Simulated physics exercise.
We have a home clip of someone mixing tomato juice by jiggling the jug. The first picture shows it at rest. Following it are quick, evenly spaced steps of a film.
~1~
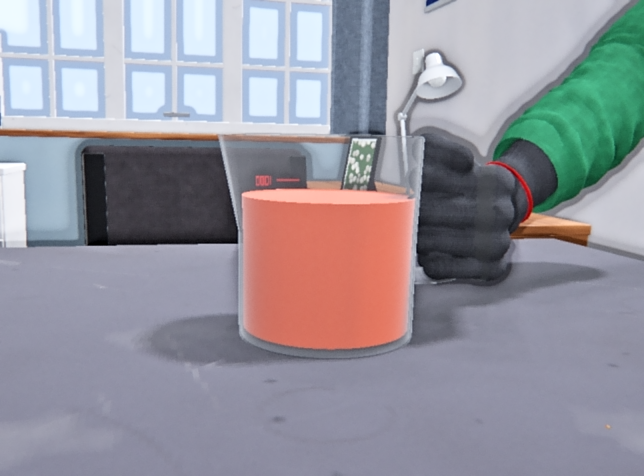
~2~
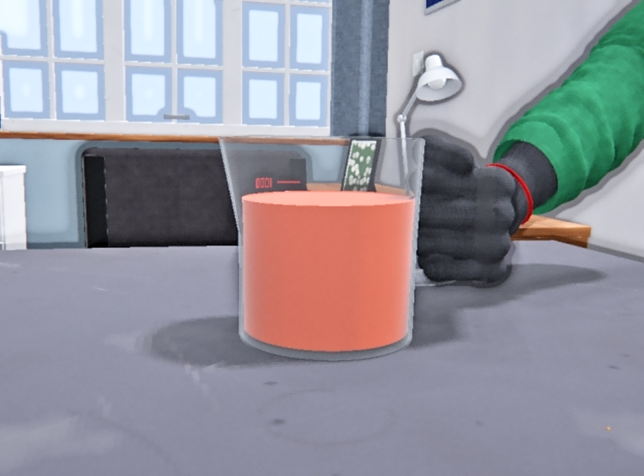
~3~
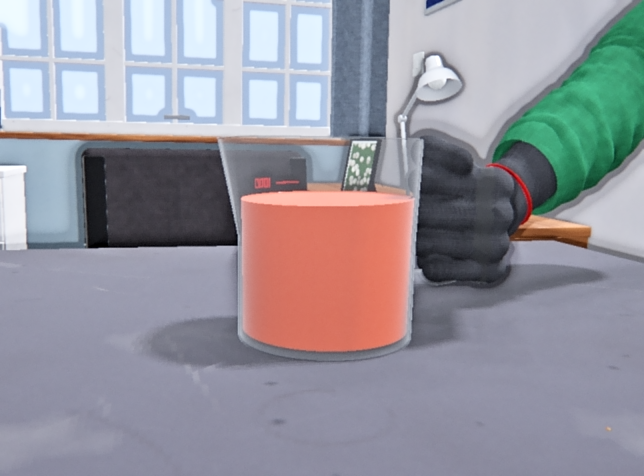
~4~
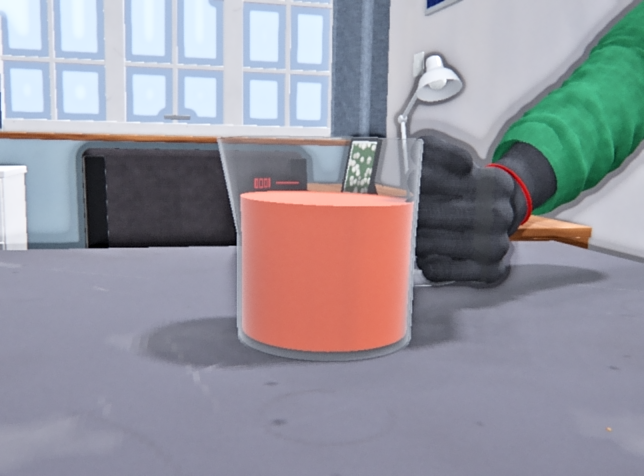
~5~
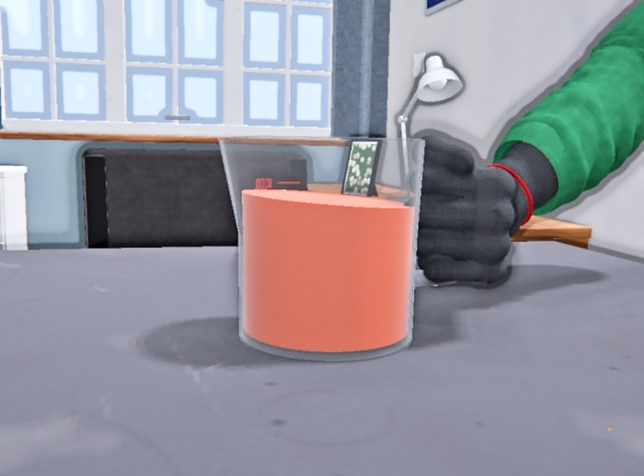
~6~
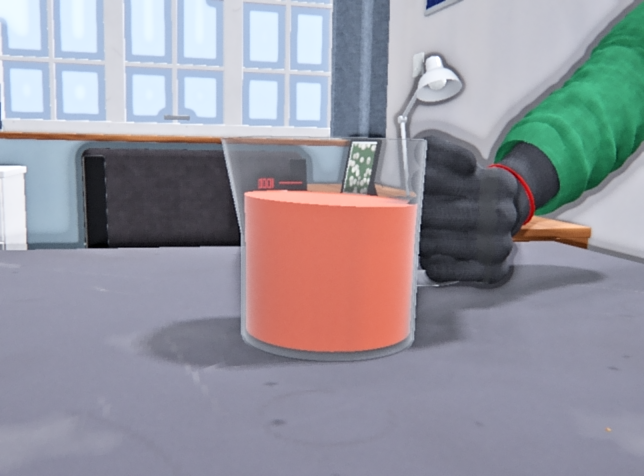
A gloved hand in a green sleeve held a clear jug of orange-red liquid on a grey table, barely moving it, while the surface stayed nearly level, then rose slightly on the left before evening out.
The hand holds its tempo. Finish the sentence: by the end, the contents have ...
By the end, the contents have all stayed in.
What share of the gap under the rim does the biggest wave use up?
Around 50 per cent, give or take.
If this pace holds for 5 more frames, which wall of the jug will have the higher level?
Answer: On the left half.
A moment on, the highest wave so far stays far below the rim.
Further on, the highest wave so far climbs under half way to the rim.
When it is over, the highest wave so far climbs under half way to the rim; nothing has left it.
